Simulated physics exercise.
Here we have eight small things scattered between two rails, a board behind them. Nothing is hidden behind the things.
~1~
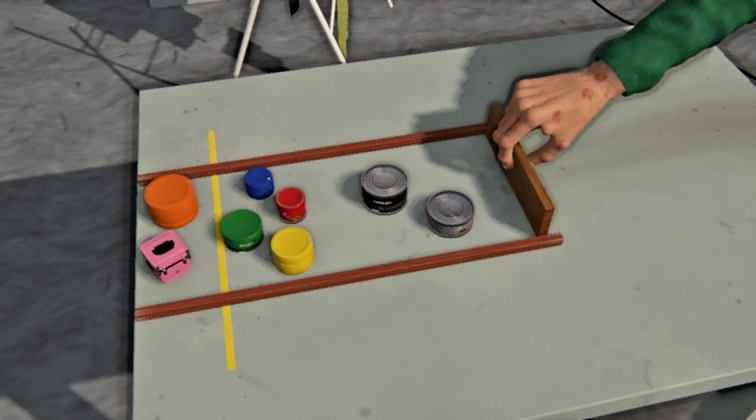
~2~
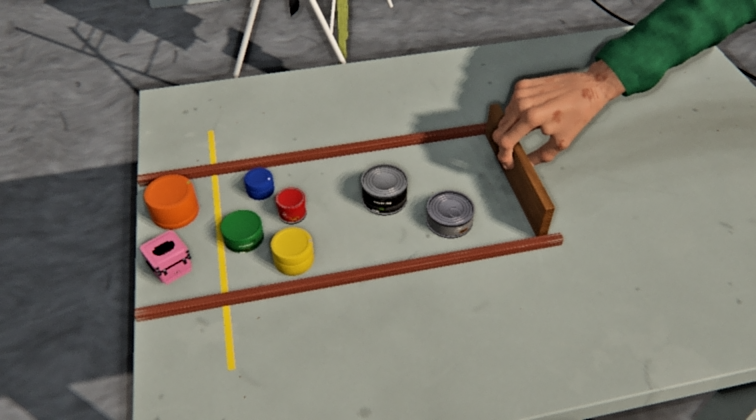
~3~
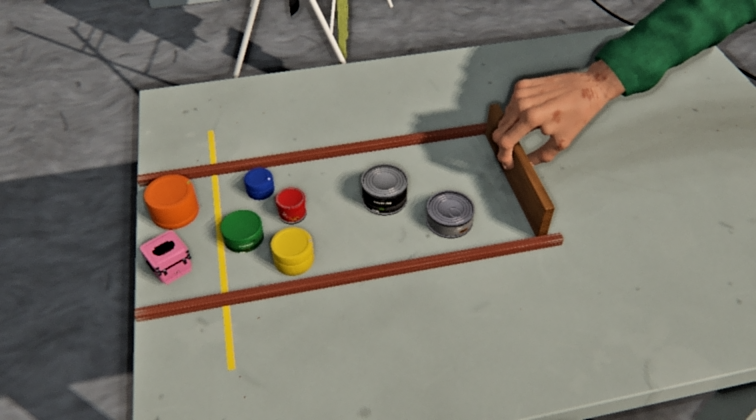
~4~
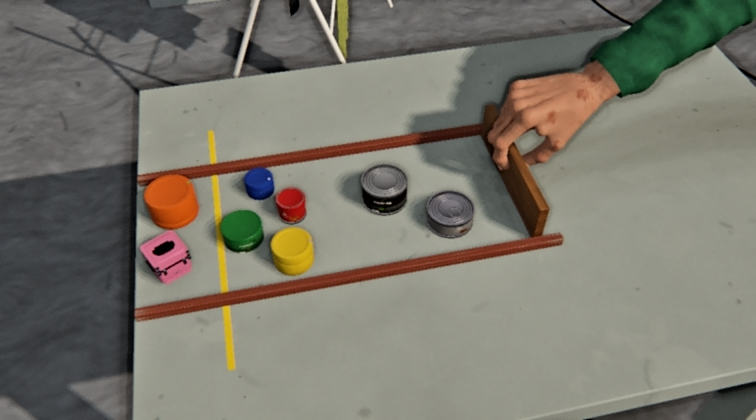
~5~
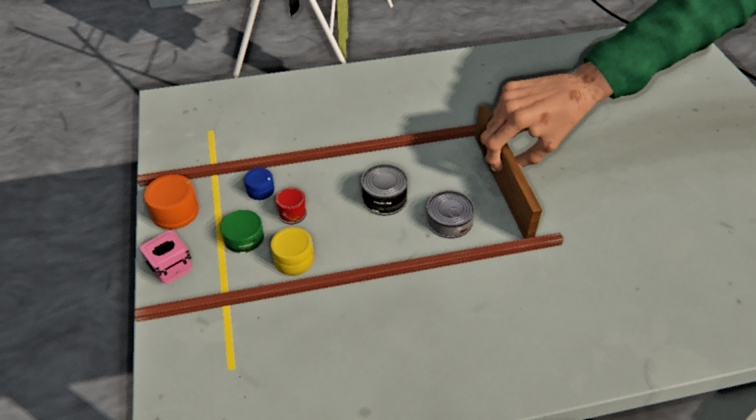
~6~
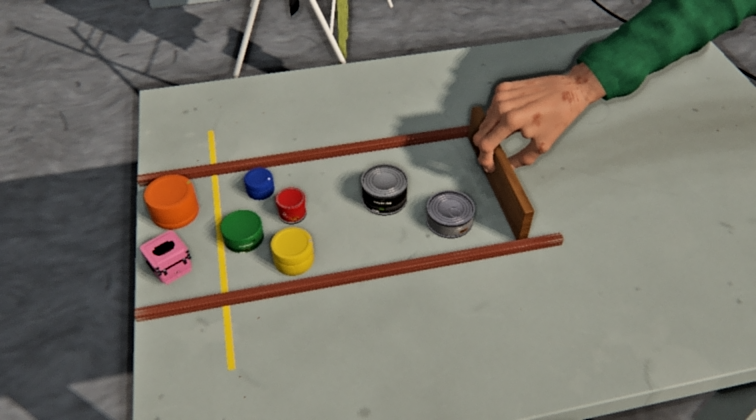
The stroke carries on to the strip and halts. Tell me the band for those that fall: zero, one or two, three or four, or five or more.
In the end the number that fall off is one or two.
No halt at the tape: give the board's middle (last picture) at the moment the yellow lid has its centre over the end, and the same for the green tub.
Its middle is around (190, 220) and around (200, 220).
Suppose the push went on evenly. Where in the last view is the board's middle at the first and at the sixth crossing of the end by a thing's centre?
First at (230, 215), next at (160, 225).
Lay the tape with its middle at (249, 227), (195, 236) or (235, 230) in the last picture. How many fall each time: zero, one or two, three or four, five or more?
In that order: No fall at all; either three or four; none.
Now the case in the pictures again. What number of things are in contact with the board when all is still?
In contact: 3.
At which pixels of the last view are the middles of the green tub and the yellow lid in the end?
About (157, 244), and the other about (161, 284).
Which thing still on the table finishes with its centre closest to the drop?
Foremost is the pink case.
A little later, none off yet; pink case at rest near (167, 258); orange lid at rest near (172, 202); green tub at rest near (242, 231).
When it is over, the number that fall off is one or two; down, orange lid.
